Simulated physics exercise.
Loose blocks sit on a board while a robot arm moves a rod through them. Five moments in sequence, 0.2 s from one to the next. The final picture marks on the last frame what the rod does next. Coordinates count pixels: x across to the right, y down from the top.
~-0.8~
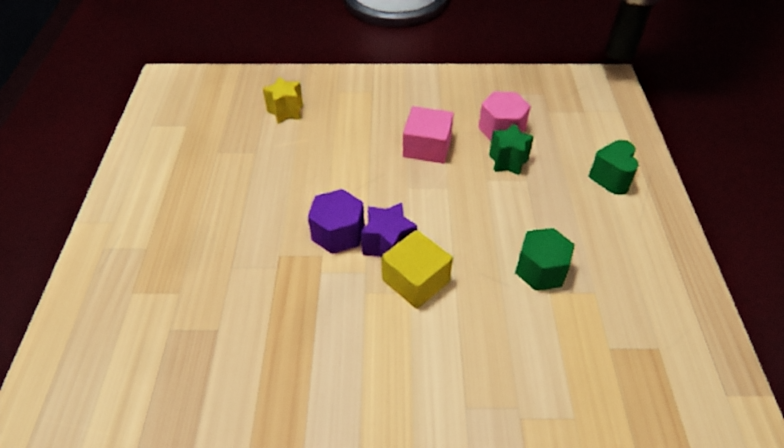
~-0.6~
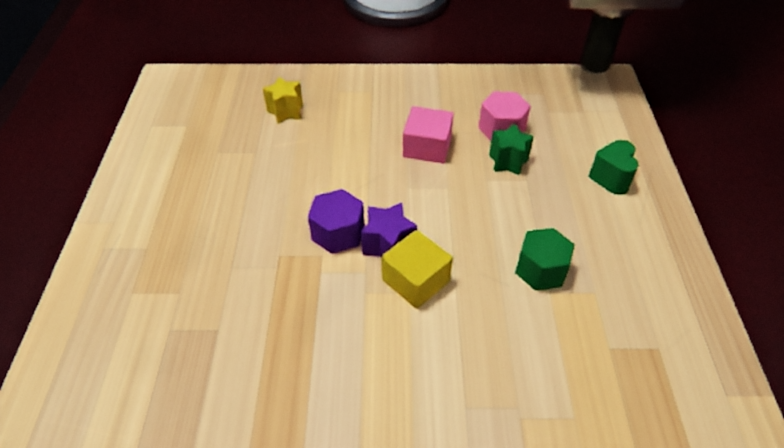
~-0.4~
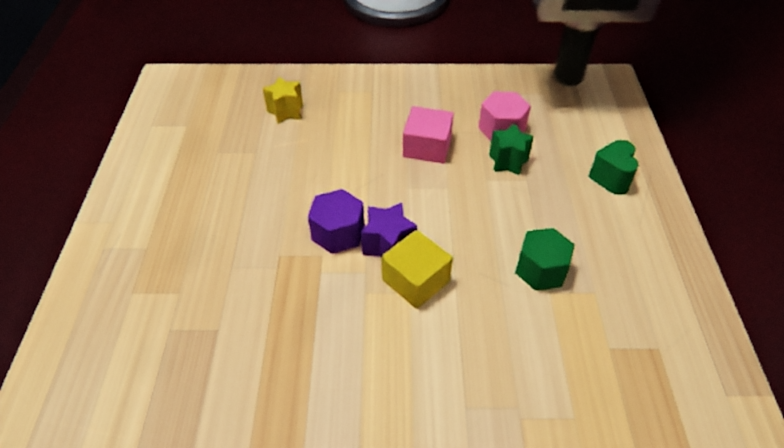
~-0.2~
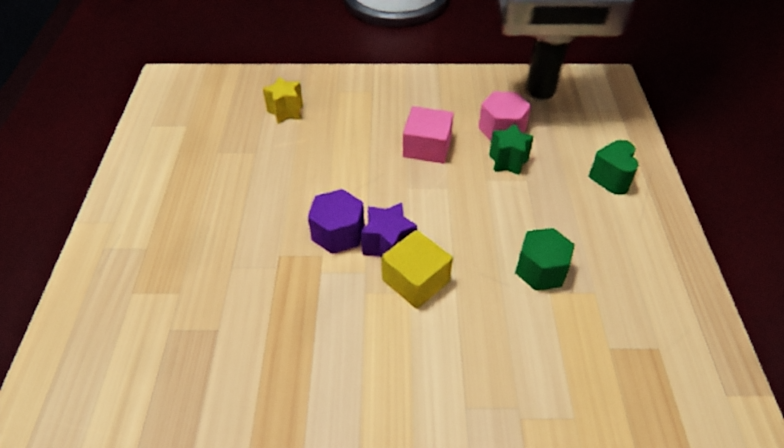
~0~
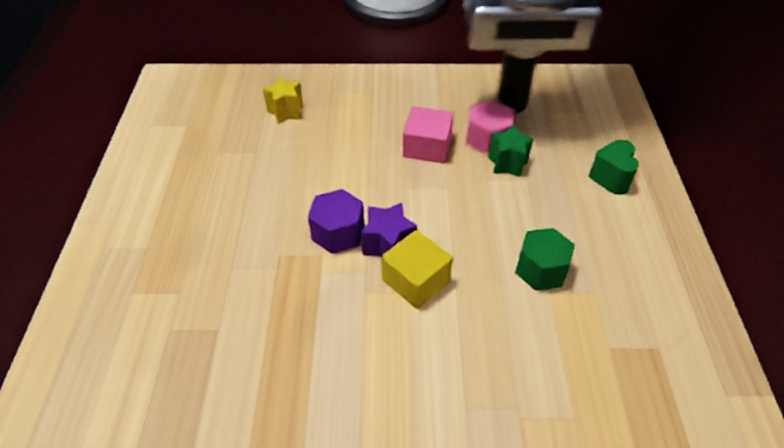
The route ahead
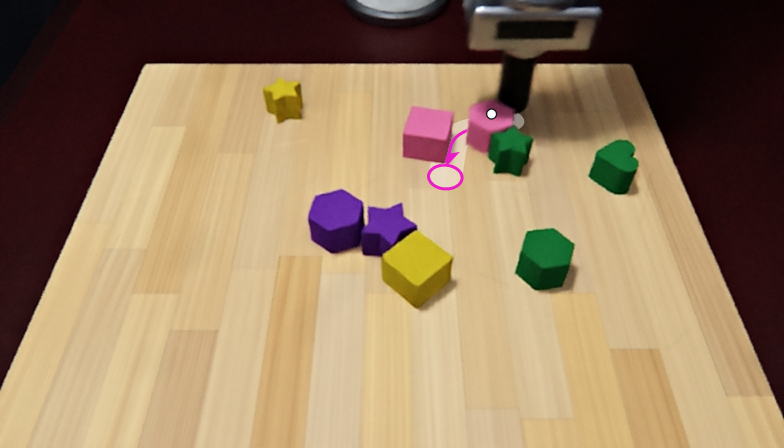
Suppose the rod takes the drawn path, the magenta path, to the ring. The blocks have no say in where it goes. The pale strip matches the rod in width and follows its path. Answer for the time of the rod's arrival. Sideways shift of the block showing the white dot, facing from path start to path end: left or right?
Sideways shift: Left.
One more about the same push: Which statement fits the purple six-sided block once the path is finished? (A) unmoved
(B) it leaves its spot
The correct letter is A.
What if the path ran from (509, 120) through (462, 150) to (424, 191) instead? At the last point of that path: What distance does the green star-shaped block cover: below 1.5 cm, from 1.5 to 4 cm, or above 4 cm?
Band: Under 1.5 cm.
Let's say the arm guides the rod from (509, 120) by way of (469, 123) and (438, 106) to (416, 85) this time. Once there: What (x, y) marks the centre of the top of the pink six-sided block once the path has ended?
Its top centre lands on (476, 123).
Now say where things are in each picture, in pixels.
In the first picture, rod's lower end (620, 54); purple six-sided block (336, 208); purple star-shaped block (388, 221); pink square block (429, 122); pink six-sided block (506, 104); green star-shaped block (513, 137).
In the second picture, rod (595, 66); blocks still.
In the third picture, rod (568, 79); blocks still.
In the fourth picture, rod (540, 92); blocks still.
In the fifth picture, rod (511, 106); purple six-sided block (336, 208); purple star-shaped block (388, 221); pink square block (429, 122); pink six-sided block (492, 114); green star-shaped block (513, 139).
Drawn move, from (509, 120) via (473, 129) and (450, 148), ending at (445, 177); the dot is on the pink six-sided block.
The first path, step by step. One third of the way, rod (474, 114); pink square block (425, 123); pink six-sided block (473, 130), turned 25° anticlockwise; green star-shaped block (513, 142), turned 20° anticlockwise.
Two thirds of the way, rod (451, 134); pink square block (407, 132), turned 25° clockwise; pink six-sided block (469, 150), turned 70° anticlockwise; green star-shaped block (514, 142), turned 25° anticlockwise.
At the end, rod (447, 162); purple six-sided block still; purple star-shaped block still; pink square block (402, 136), turned 50° clockwise; pink six-sided block (479, 173), turned 90° anticlockwise; green star-shaped block (514, 142), turned 25° anticlockwise.
